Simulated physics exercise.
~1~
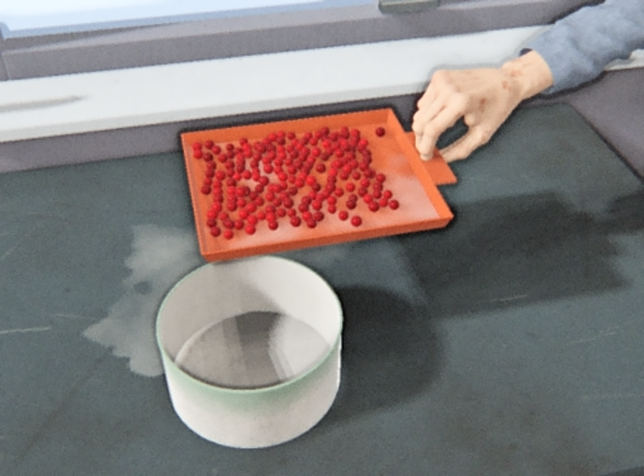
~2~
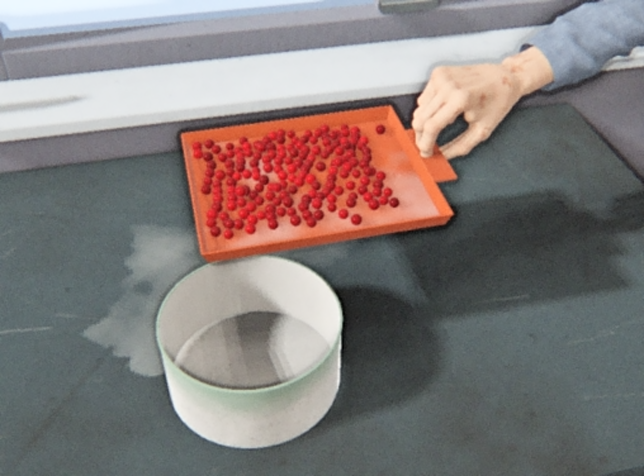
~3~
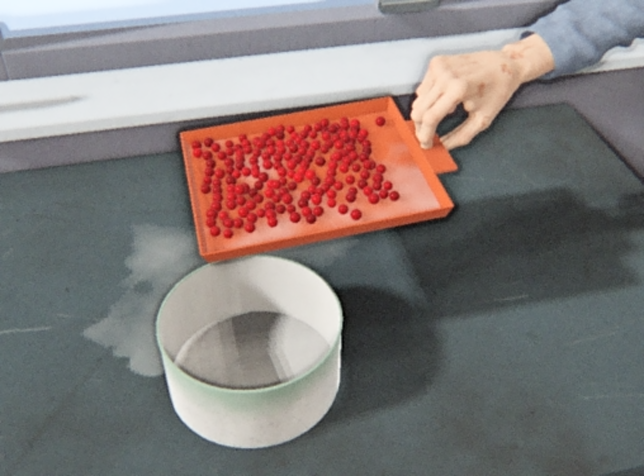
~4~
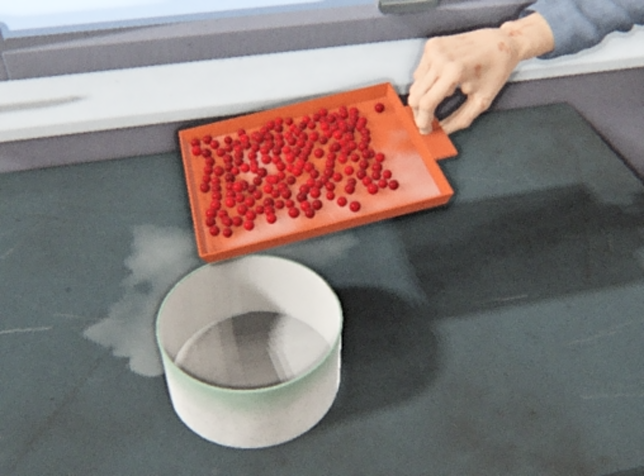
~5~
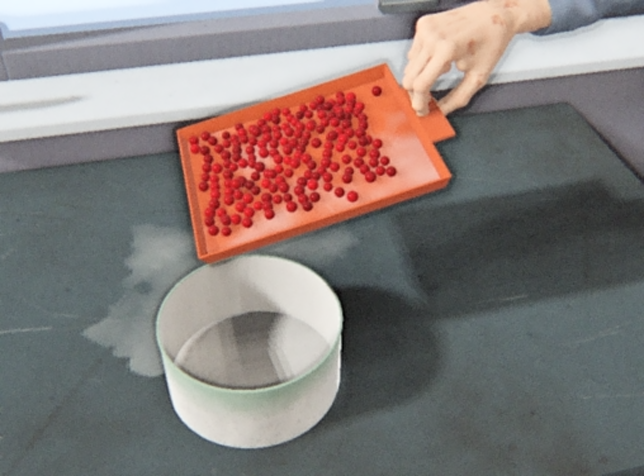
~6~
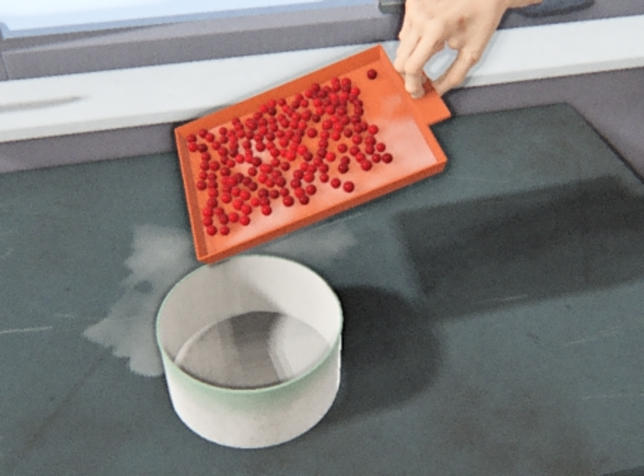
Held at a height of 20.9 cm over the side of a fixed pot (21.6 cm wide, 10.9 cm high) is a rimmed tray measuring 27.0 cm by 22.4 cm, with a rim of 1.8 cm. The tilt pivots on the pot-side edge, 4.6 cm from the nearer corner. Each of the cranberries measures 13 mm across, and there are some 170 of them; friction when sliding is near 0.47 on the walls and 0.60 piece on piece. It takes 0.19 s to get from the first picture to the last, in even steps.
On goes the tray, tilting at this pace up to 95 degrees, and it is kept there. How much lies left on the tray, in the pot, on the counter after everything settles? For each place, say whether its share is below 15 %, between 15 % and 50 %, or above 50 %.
Left on the tray: The amount should be small; pot: The amount should be moderate; counter: The amount should be over half.
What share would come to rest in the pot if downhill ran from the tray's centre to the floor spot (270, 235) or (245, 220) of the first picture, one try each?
That would be close to 95 per cent and then close to 60 per cent.
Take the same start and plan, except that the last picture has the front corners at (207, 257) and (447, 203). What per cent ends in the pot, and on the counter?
Pot 95 % / counter 5 %.
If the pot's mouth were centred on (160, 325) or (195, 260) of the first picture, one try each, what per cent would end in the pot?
About 70 and 55 per cent.
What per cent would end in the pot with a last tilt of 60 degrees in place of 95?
I'd say close to 10 percent.
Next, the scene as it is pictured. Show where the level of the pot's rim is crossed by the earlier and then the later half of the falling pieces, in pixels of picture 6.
First half close to (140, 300), second half close to (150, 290).
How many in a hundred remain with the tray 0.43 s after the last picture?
Of the load, some 90 percent.
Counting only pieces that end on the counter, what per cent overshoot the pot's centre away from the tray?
Around 100 per cent, give or take.
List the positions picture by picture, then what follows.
Tray tilt 0 degrees, front corners at (207, 250) and (446, 214); middle of the pieces at (293, 180); pot at (250, 317), in the first frame.
Tray tilt 1 degrees, front corners at (207, 250) and (446, 211); middle of the pieces at (292, 178), in the second frame.
Tray tilt 4 degrees, front corners at (206, 250) and (447, 203), lowest corner left front; middle of the pieces at (292, 174), in the third frame.
Tray tilt 8 degrees, front corners at (205, 251) and (446, 190), lowest corner left front; middle of the pieces at (291, 168), in the fourth frame.
Tray tilt 13 degrees, front corners at (204, 252) and (444, 174), lowest corner left front; middle of the pieces at (288, 160), in the fifth frame.
Tray tilt 19 degrees, front corners at (203, 254) and (439, 158), lowest corner left front; middle of the pieces at (285, 153); pot at (250, 317), in the sixth frame.
Then, 0.26 s after the last picture, tilt 57 degrees; the tray holds 100 %, the pot 0 %.
Then, 0.43 s after the last picture, tilt 82 degrees; the tray holds 90 %, the pot 0 %.
Then, 0.73 s after the last picture, tilt 95 degrees; the tray holds 0 %, the pot 20 %.
In the end, tray 0 %, pot 25 %, counter 75 %.
